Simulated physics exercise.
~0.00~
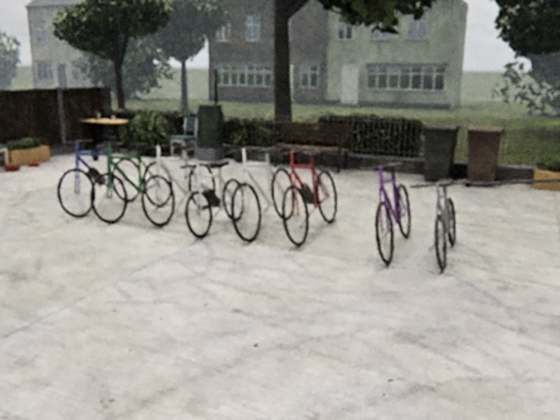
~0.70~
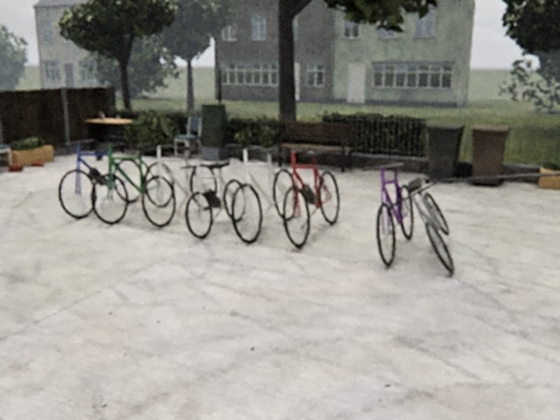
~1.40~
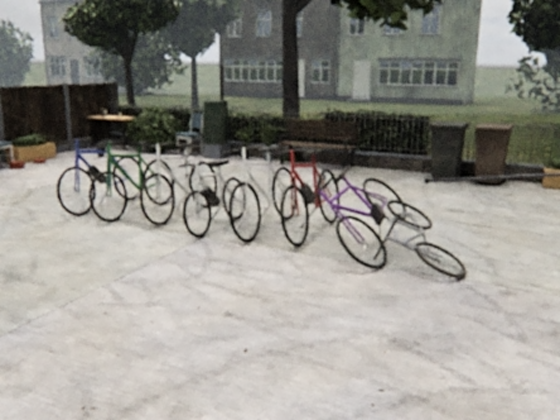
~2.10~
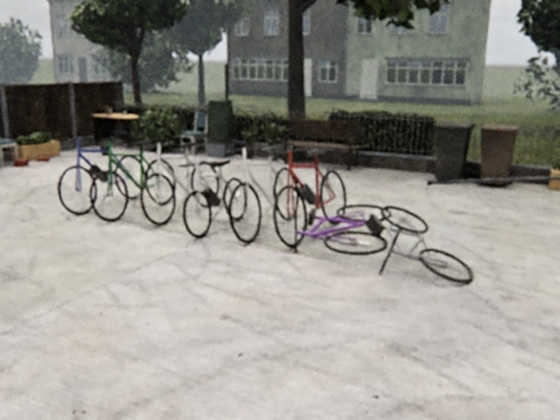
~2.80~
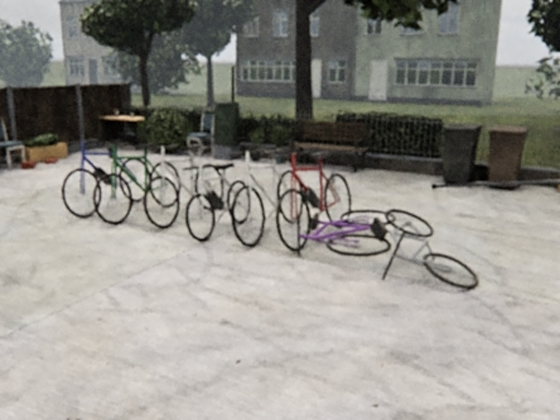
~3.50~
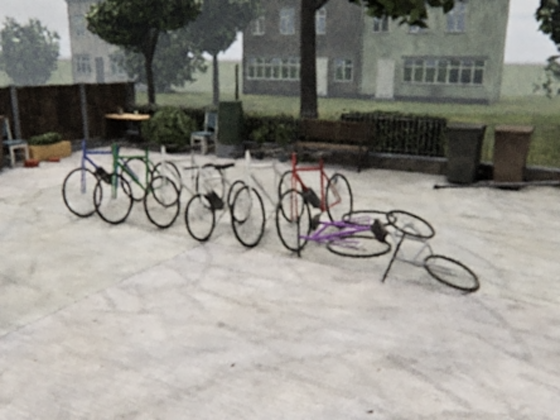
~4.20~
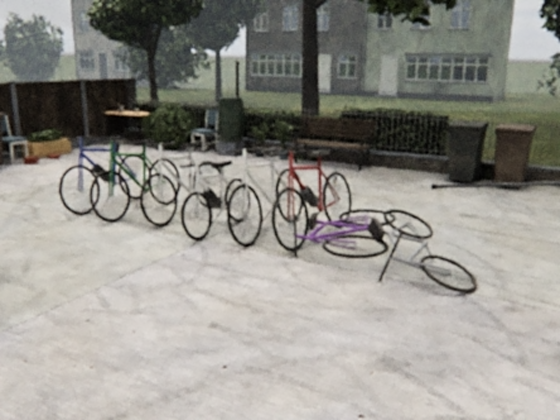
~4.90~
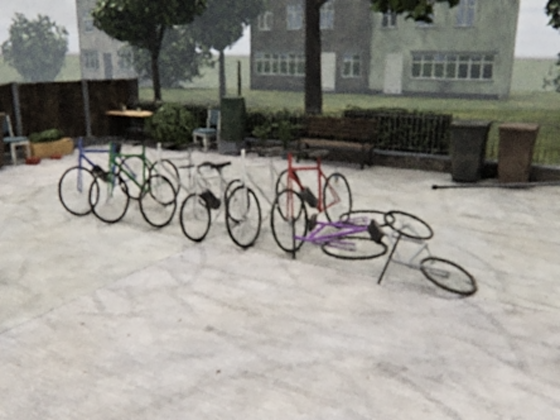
Grey bicycle at right end of a parked row toppling left into purple bicycle, both ending down beside the standing red one.
